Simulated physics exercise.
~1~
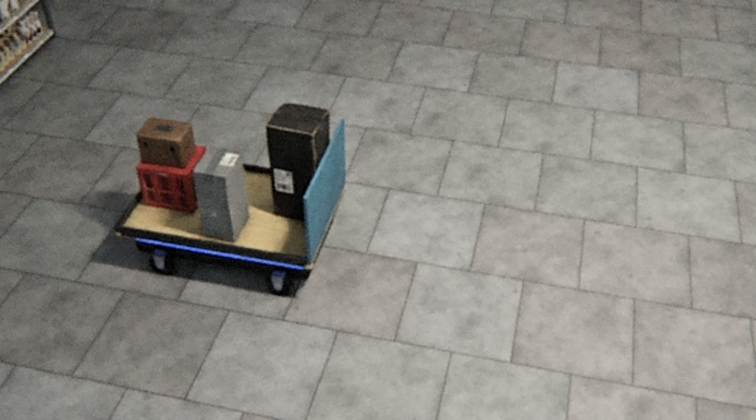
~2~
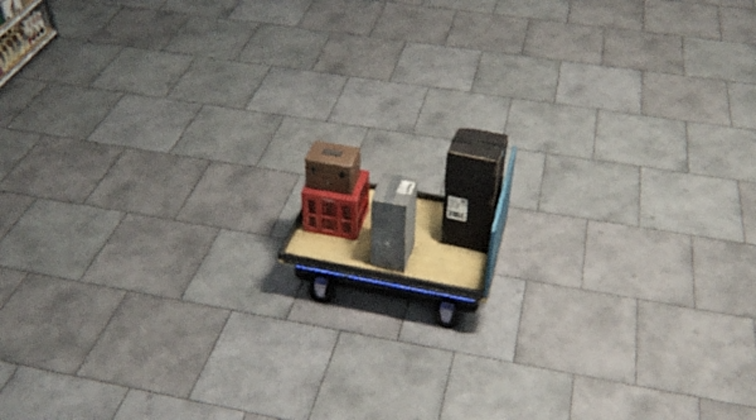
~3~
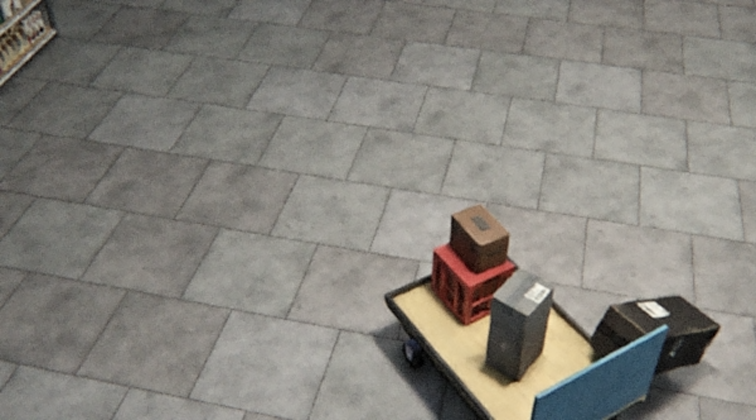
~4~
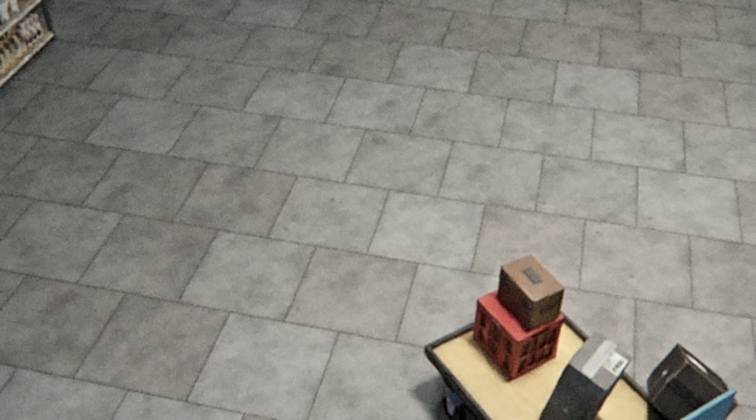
The clip shows a flat cart carrying a red crate, a brown box, a grey box and a black box rightward across a tiled floor, then turning toward the lower right as the black box topples off the deck and the grey box ends up leaning.
